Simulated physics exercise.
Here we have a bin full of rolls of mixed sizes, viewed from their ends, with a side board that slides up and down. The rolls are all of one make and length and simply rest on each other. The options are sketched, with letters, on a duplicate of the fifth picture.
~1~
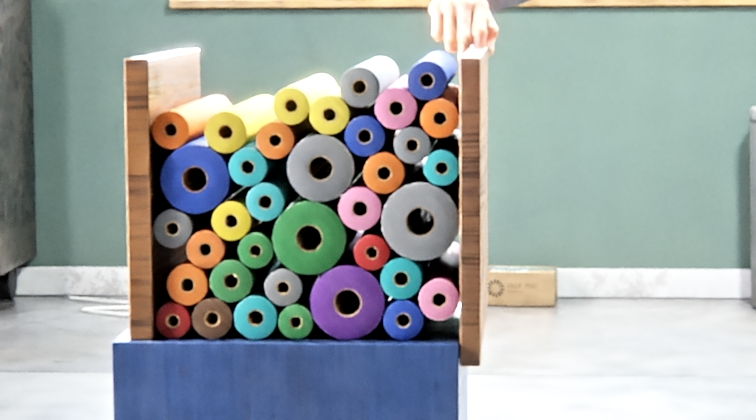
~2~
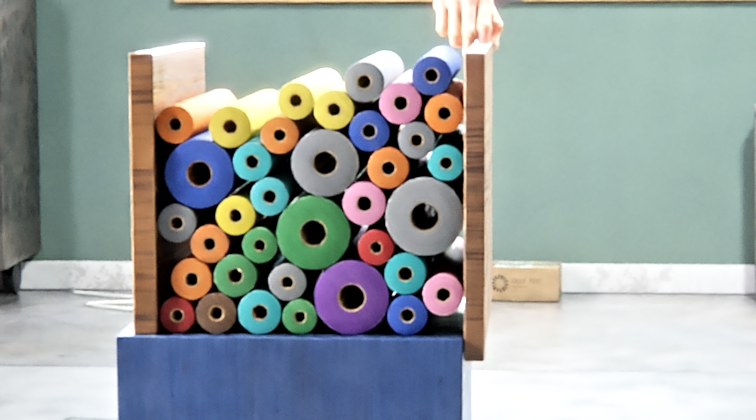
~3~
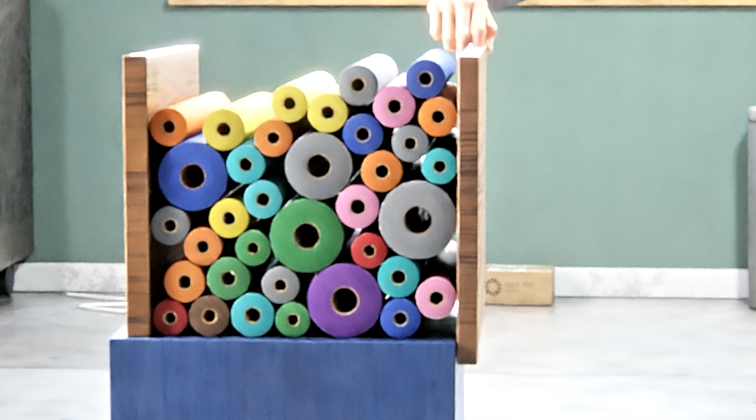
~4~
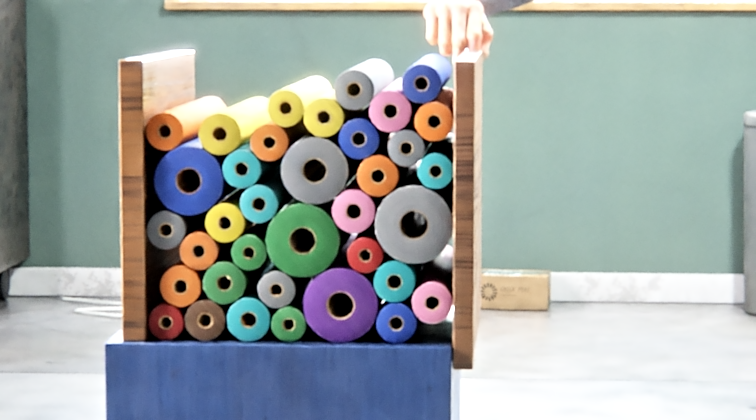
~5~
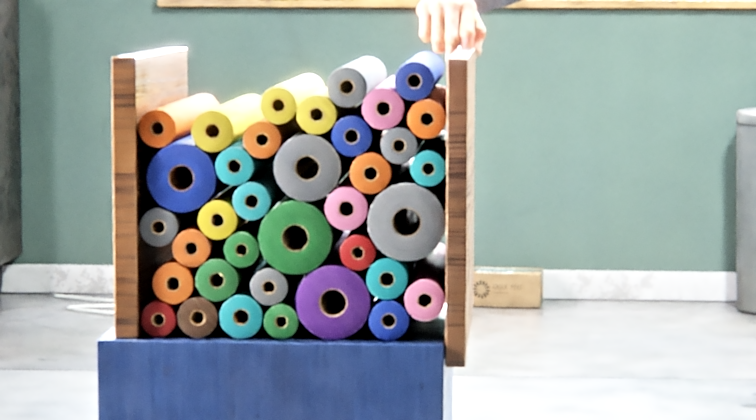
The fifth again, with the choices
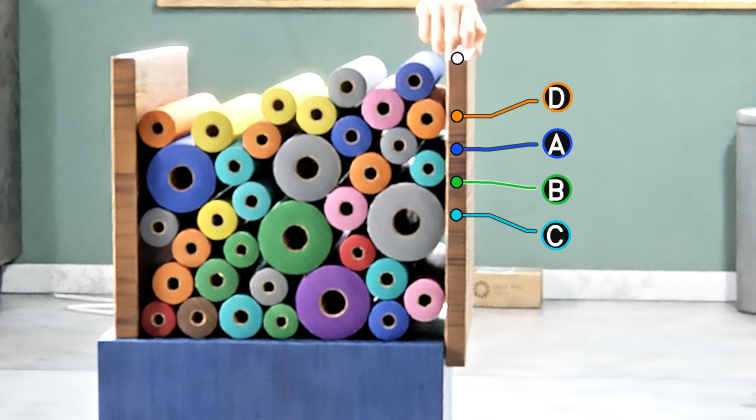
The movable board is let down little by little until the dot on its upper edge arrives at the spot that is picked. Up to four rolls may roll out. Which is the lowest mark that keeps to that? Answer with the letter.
Down to B.
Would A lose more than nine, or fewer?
At A, fewer than nine.
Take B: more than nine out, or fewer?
It loses fewer than nine.
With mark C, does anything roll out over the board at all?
Yes, at C.
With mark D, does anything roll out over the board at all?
At D: No.
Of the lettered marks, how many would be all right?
Three of the four.
On the copy, A at (457, 149); B at (457, 182); C at (456, 215); D at (457, 116); the white dot at (457, 59).
On B. First, top of the board (447, 117).
Then, top of the board (447, 181).
Finally, top of the board (447, 181), three out over the board.
By contrast, A none out over the board; C more than four out over the board; D none out over the board.
